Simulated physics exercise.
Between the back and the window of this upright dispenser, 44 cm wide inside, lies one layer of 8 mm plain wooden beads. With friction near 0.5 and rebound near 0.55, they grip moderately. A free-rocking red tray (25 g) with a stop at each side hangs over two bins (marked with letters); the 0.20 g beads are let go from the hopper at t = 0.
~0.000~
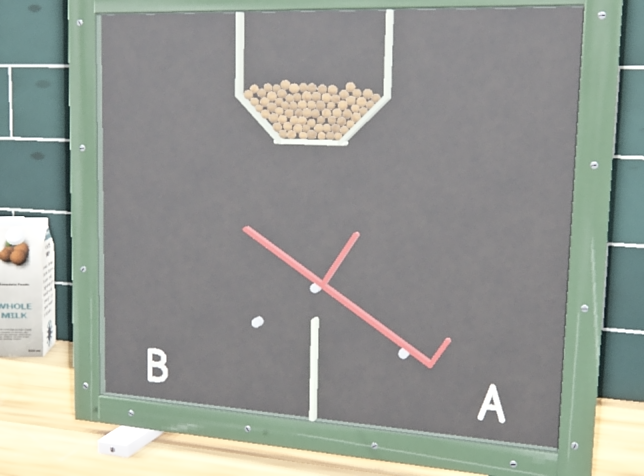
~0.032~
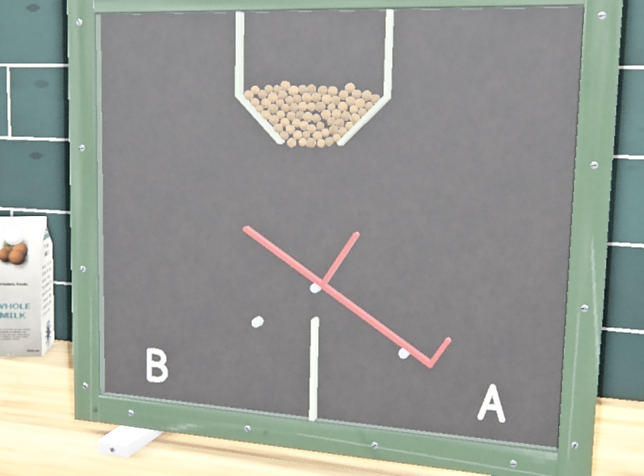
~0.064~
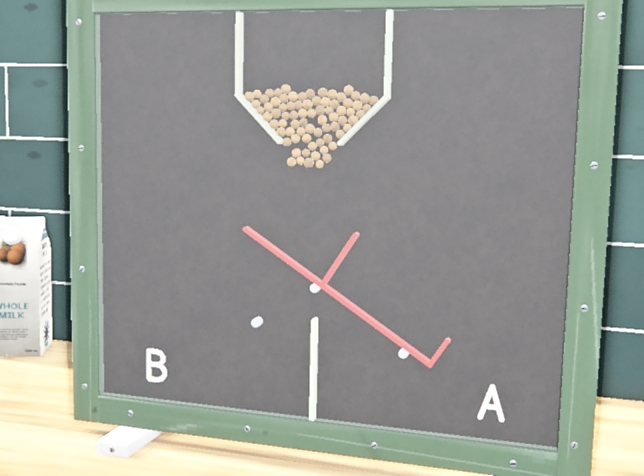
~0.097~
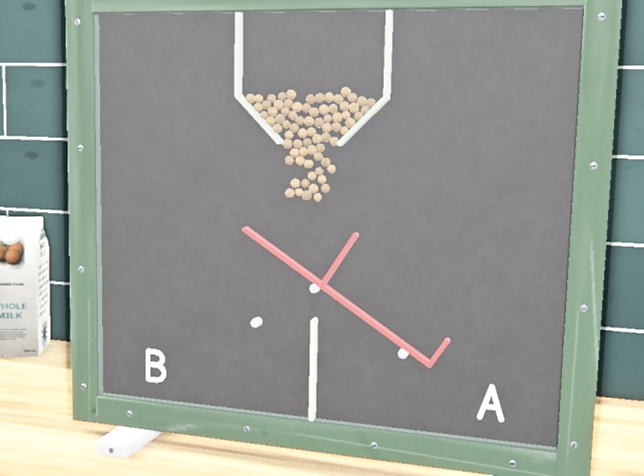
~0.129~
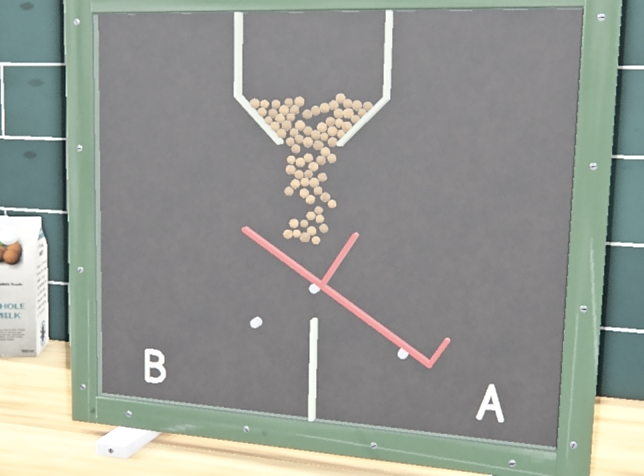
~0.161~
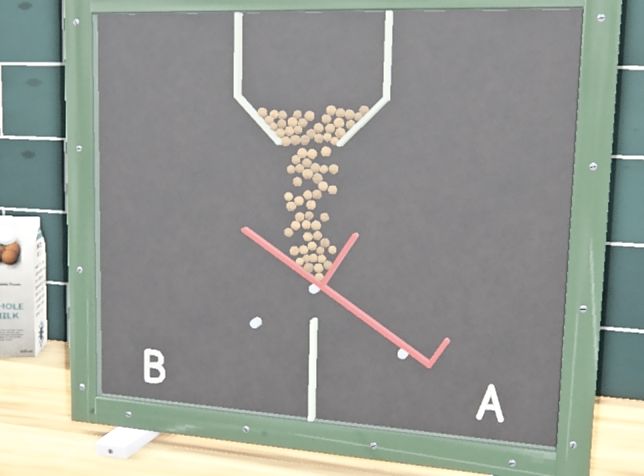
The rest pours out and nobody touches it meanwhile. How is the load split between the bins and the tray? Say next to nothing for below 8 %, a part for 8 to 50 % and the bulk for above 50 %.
Bin A gets almost nothing, bin B gets almost nothing and the tray gets the majority.
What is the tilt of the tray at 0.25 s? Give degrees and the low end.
30°, right end low.
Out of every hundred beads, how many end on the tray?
My guess would be some 95 in a hundred.
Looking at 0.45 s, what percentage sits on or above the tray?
Roughly 95 per cent of the load.
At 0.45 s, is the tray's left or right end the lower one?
The tray leans so that its right end is the one down.
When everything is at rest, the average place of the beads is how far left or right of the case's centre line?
Roughly 1 centimetres left of centre.
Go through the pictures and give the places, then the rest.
The first frame shows gate shut, about 80 beads in the hopper; its mouth (281, 141) to (341, 143); tray right end down 32°; its ends (247, 229) and (431, 364), top of its upright wall (356, 235); pivot (316, 288); stops (257, 322) and (404, 353); a lip at the right end; bin A (492, 403), bin B (158, 366).
In the second frame, 4 out; bottom bead (292, 143); tray right end down 32°.
In the third frame, 13 out; bottom bead (320, 164); tray right end down 32°.
In the fourth frame, 24 out; bottom bead (318, 197); tray right end down 32°.
In the fifth frame, 33 out; bottom bead (316, 240); tray right end down 32°.
In the sixth frame, 44 out; bottom bead (319, 277); tray right end down 32°; its ends (245, 230) and (430, 365), top of its upright wall (355, 236).
By 0.25 s 100 % have left the hopper; tray right end down 32°; on or over it 95 %, past it to the left 0 %, to the right 0 %.
By 0.45 s 100 % have left the hopper; tray right end down 32°; on or over it 95 %, past it to the left 5 %, to the right 0 %.
By 0.80 s 100 % have left the hopper; tray right end down 32°; on or over it 95 %, past it to the left 5 %, to the right 0 %.
Settled by 1.7 s, bin A 0 %, bin B 5 %, tray 95 %; tray right end down 32°.
